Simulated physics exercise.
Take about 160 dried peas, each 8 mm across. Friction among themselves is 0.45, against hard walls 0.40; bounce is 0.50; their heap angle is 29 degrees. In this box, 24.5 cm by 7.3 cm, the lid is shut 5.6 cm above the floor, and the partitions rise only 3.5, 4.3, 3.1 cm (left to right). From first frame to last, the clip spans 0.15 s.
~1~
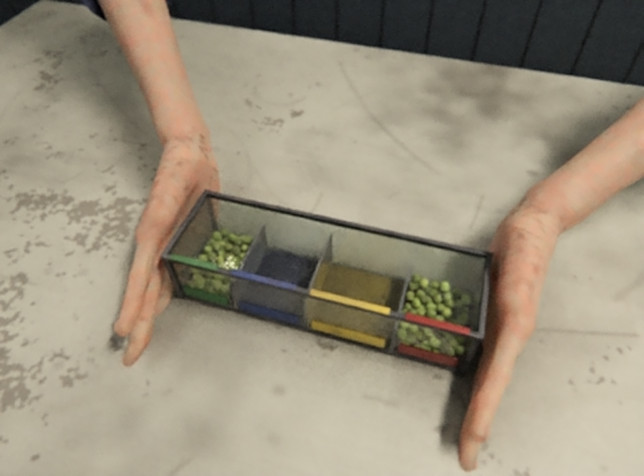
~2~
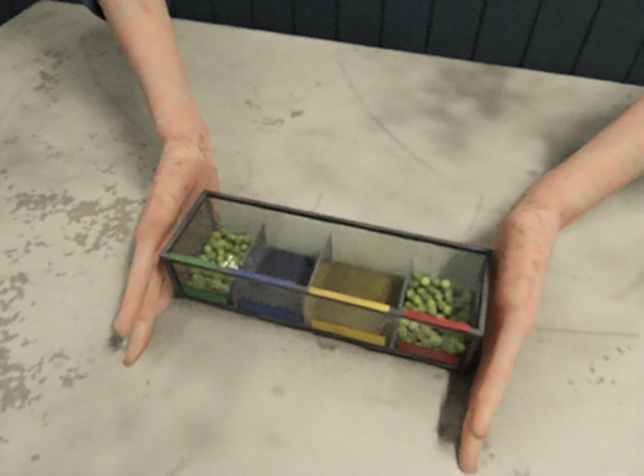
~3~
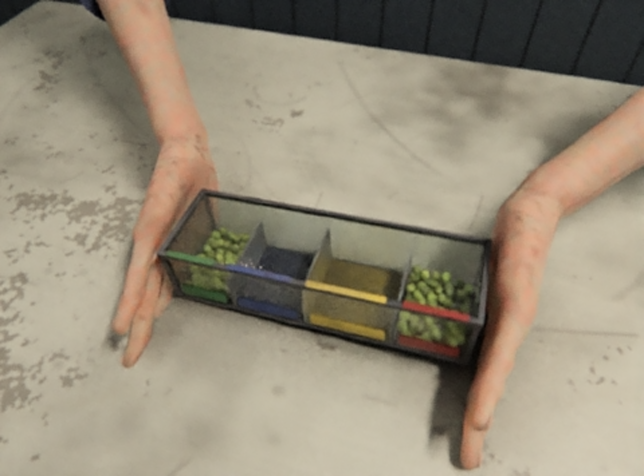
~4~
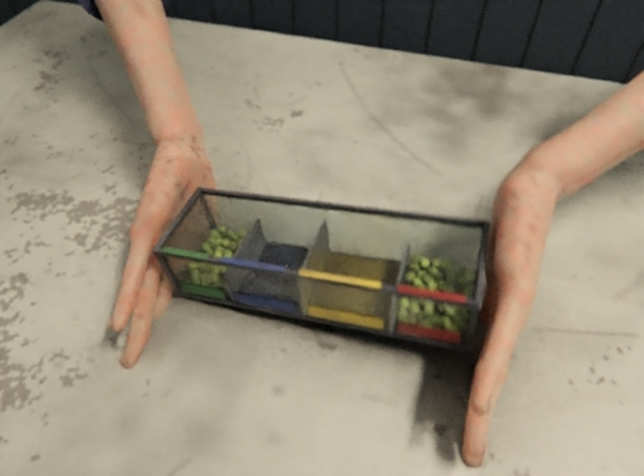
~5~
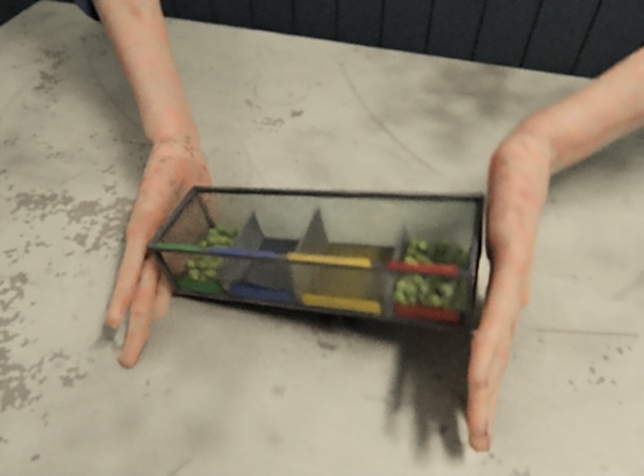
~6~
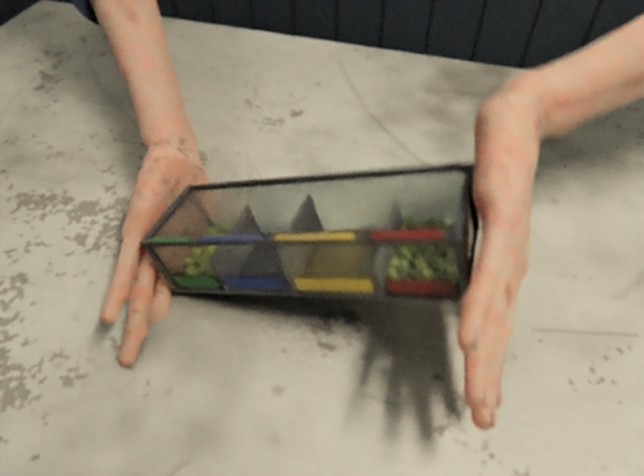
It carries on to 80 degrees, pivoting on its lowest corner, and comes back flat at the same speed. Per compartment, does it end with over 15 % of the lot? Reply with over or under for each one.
Red: Under, blue: Under, green: Over, yellow: Over.
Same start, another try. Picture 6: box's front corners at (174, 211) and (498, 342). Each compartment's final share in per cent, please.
Final per cent - red: 50; blue: 25; green: 15; yellow: 10.
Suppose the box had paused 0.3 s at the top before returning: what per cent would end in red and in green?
Red 10, green 65.
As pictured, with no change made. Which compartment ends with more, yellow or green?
Green.
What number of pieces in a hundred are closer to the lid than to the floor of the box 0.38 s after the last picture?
About 40 per cent.
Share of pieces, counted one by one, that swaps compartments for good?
I'd put it at about 40 per cent.
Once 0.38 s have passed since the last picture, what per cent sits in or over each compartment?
Red = 25, blue = 0, green = 55, yellow = 20 (percent).
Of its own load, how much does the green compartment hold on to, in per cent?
Around 100 percent stays put.
Then, 0.38 s after the last picture, tilt 79 degrees; red 25 %, green 55 %, yellow 20 %.
Then, 0.64 s after the last picture, tilt 31 degrees; red 5 %, blue 10 %, green 60 %, yellow 25 %.
Then, 1.00 s after the last picture, tilt 0 degrees; red 5 %, blue 10 %, green 60 %, yellow 25 %.
In the end, red 5 %, blue 10 %, green 60 %, yellow 25 %.
